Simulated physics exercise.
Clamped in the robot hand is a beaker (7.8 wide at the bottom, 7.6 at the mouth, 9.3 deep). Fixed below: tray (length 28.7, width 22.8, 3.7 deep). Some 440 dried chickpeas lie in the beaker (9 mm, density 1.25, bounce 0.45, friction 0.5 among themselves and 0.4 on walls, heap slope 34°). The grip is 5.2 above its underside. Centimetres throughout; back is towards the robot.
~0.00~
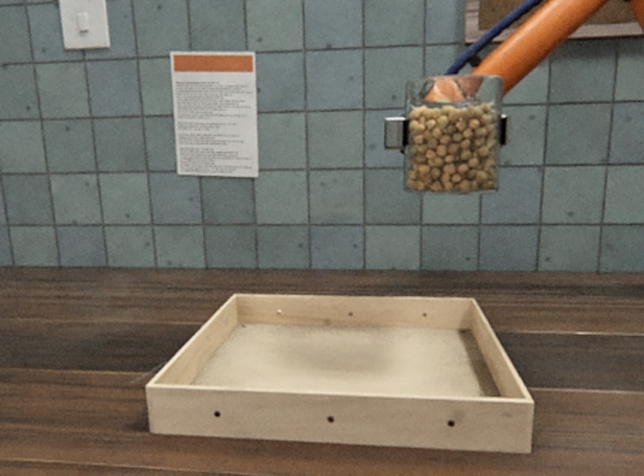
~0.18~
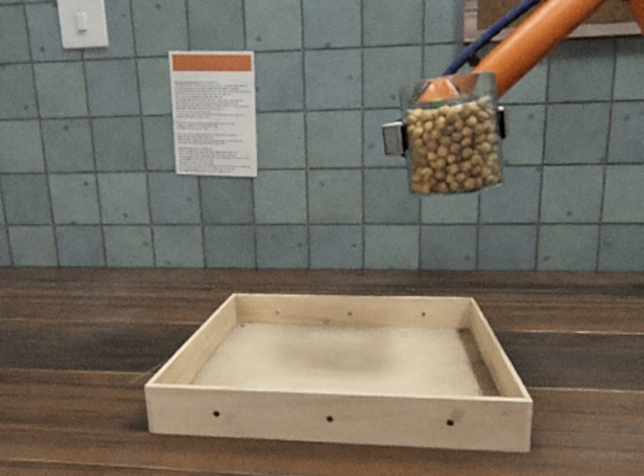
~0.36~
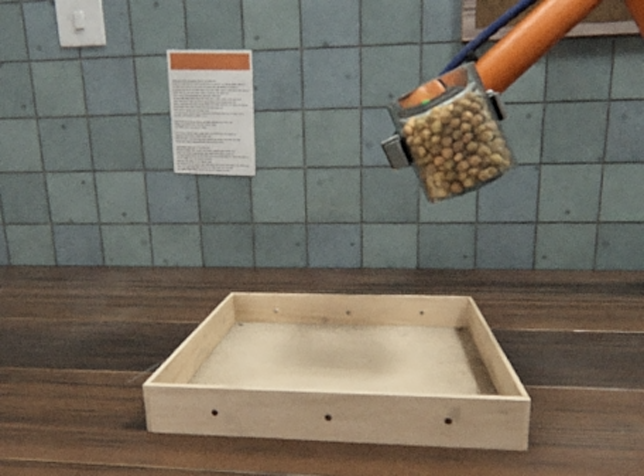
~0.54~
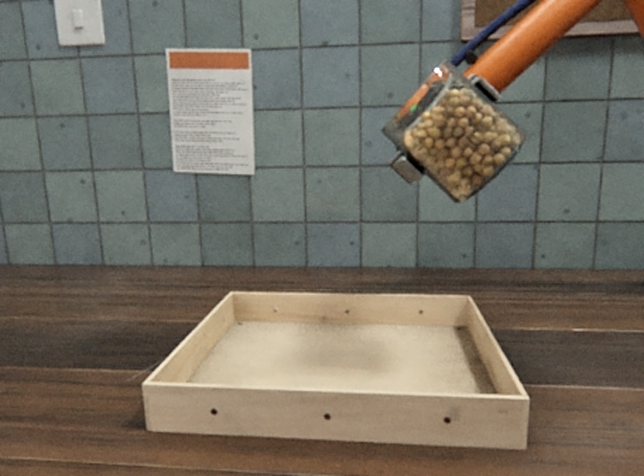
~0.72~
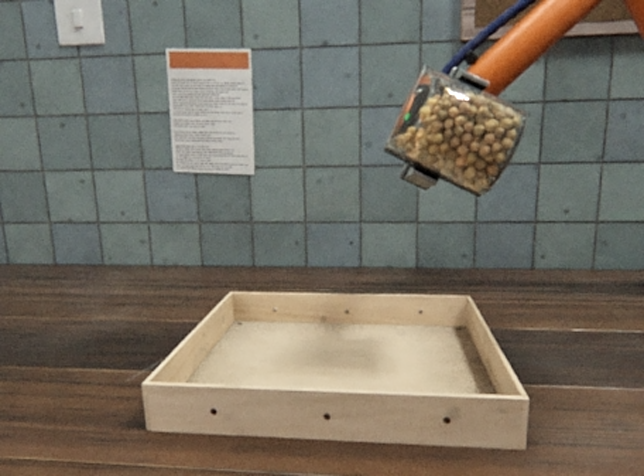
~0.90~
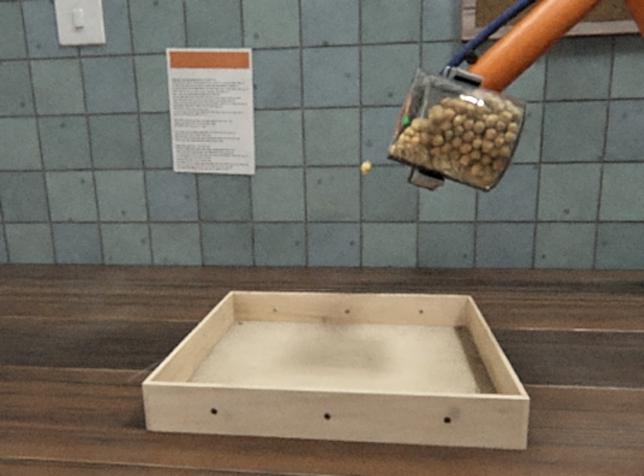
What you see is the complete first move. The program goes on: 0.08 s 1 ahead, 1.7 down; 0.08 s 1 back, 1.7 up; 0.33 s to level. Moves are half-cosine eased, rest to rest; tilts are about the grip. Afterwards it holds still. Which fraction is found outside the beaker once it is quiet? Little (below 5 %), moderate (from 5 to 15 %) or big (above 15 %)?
Outside the beaker the share is little, below 5 %.
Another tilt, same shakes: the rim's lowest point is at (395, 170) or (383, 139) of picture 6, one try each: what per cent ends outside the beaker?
About 10 and 0 per cent.
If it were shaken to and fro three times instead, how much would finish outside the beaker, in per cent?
Then about 5 per cent.
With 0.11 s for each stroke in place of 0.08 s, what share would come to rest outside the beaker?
Then about 0 per cent.
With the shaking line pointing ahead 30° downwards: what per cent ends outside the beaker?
Some 5 per cent.
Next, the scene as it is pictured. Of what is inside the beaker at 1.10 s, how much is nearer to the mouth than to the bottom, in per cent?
Roughly 35 per cent.
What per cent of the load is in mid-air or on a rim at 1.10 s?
About 0 per cent.
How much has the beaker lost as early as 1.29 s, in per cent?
Near 0 per cent so far.
By 1.10 s, tilted 69° forward, highest piece 26 above the table; 441 in the beaker, 1 in the tray, 1 in flight or on a rim.
By 1.29 s, tilted 14° forward, highest piece 27 above the table; 438 in the beaker, 4 in the tray, 1 in flight or on a rim.
By 1.59 s, level, highest piece 27 above the table; 438 in the beaker, 5 in the tray.
By 2.64 s, level, highest piece 27 above the table; 438 in the beaker, 5 in the tray.
Final count, 438 in the beaker, 5 in the tray. That is 1 % outside the beaker.
